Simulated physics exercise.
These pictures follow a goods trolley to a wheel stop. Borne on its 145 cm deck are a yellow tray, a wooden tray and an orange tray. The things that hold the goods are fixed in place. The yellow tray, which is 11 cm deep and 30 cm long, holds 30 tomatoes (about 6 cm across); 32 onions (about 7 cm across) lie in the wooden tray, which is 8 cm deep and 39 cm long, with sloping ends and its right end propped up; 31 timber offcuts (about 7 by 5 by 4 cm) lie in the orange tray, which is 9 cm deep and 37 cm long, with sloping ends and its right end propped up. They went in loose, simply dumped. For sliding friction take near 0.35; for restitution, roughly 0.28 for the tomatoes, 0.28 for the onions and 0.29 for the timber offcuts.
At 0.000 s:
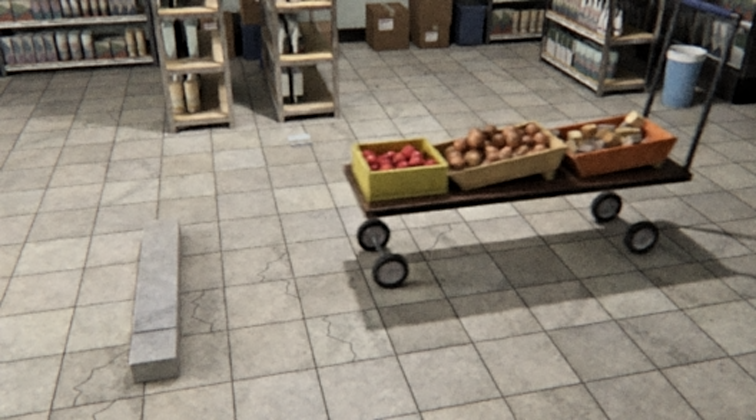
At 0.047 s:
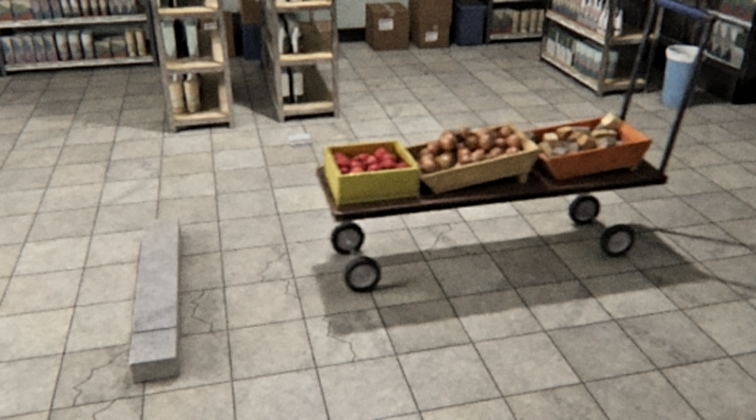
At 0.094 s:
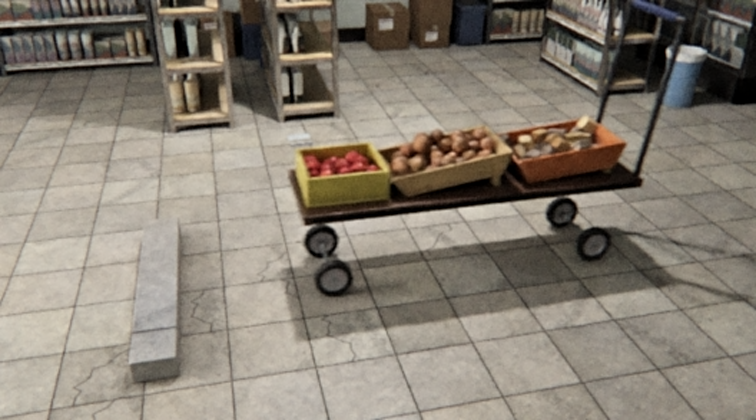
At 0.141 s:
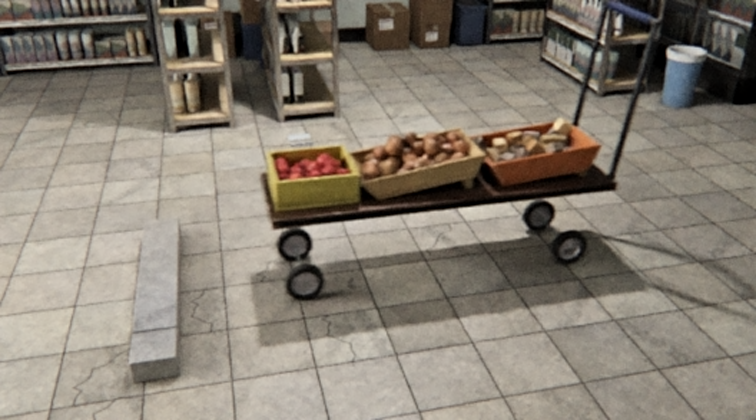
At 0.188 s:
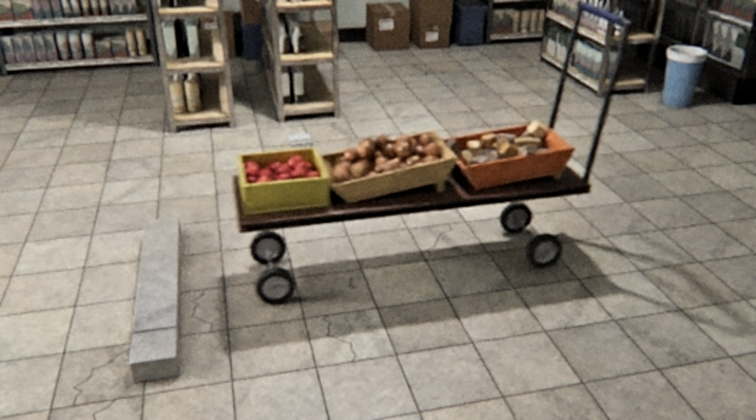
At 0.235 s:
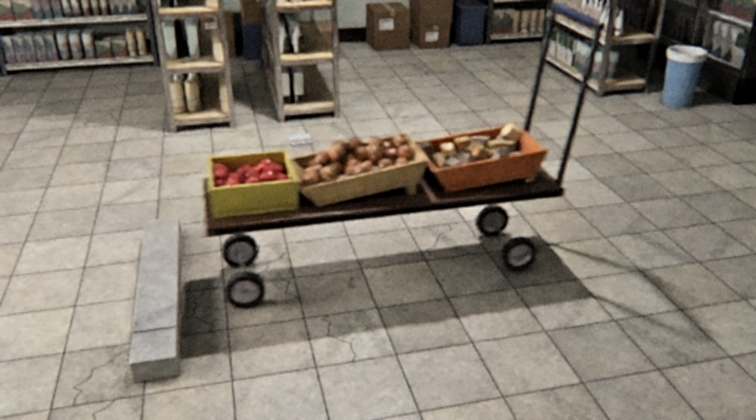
A trolley carrying yellow, wooden and orange trays rolls left across the tiled floor toward a low grey block.
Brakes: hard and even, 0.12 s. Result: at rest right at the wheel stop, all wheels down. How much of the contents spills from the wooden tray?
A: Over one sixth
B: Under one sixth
Option A: Over one sixth.
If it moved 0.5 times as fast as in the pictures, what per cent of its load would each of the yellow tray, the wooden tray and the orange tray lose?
Then the yellow tray sheds 0 per cent, the wooden tray 10 per cent, and the orange tray 0 per cent.
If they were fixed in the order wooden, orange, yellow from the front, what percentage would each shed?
With that order the yellow tray sheds 0 per cent of its load, the wooden tray 50 per cent, and the orange tray 0 per cent.
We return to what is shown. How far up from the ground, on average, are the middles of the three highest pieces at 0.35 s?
56 cm.
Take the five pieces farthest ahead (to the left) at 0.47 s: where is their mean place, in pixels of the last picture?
Around (173, 190) in pixels.
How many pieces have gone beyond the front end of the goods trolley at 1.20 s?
Some 3 pieces.
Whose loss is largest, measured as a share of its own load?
The wooden tray is the one.
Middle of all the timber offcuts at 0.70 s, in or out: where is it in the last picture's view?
Close to (414, 168).
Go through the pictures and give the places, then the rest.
In the first picture (each is followed by its nearest rim corner in this view), wooden tray, (452, 173); yellow tray, (372, 173); 79 cm short of the stop; none out.
The second picture shows wooden tray, (423, 176); yellow tray, (341, 176); 67 cm short of the stop.
The third picture shows wooden tray, (394, 179); yellow tray, (310, 179); 55 cm short of the stop.
The fourth picture shows wooden tray, (364, 182); yellow tray, (278, 182); 43 cm short of the stop.
The fifth picture shows wooden tray, (334, 185); yellow tray, (246, 185); 30 cm short of the stop.
The sixth picture shows wooden tray, (303, 188); yellow tray, (213, 188); 18 cm short of the stop; none out.
After 0.25 s, it begins to slow.
After 0.35 s, yellow tray 30 in, 0 out, wooden tray 32 in, 0 out and orange tray 31 in, 0 out.
After 0.47 s, yellow tray 30 in, 0 out, wooden tray 29 in, 3 out and orange tray 30 in, 1 out.
After 0.70 s, yellow tray 30 in, 0 out, wooden tray 23 in, 9 out and orange tray 28 in, 3 out.
When it is over (at 1.20 s), yellow tray 30 in, 0 out, wooden tray 23 in, 9 out and orange tray 28 in, 3 out. Asked share, 9 of 32, 28 per cent.
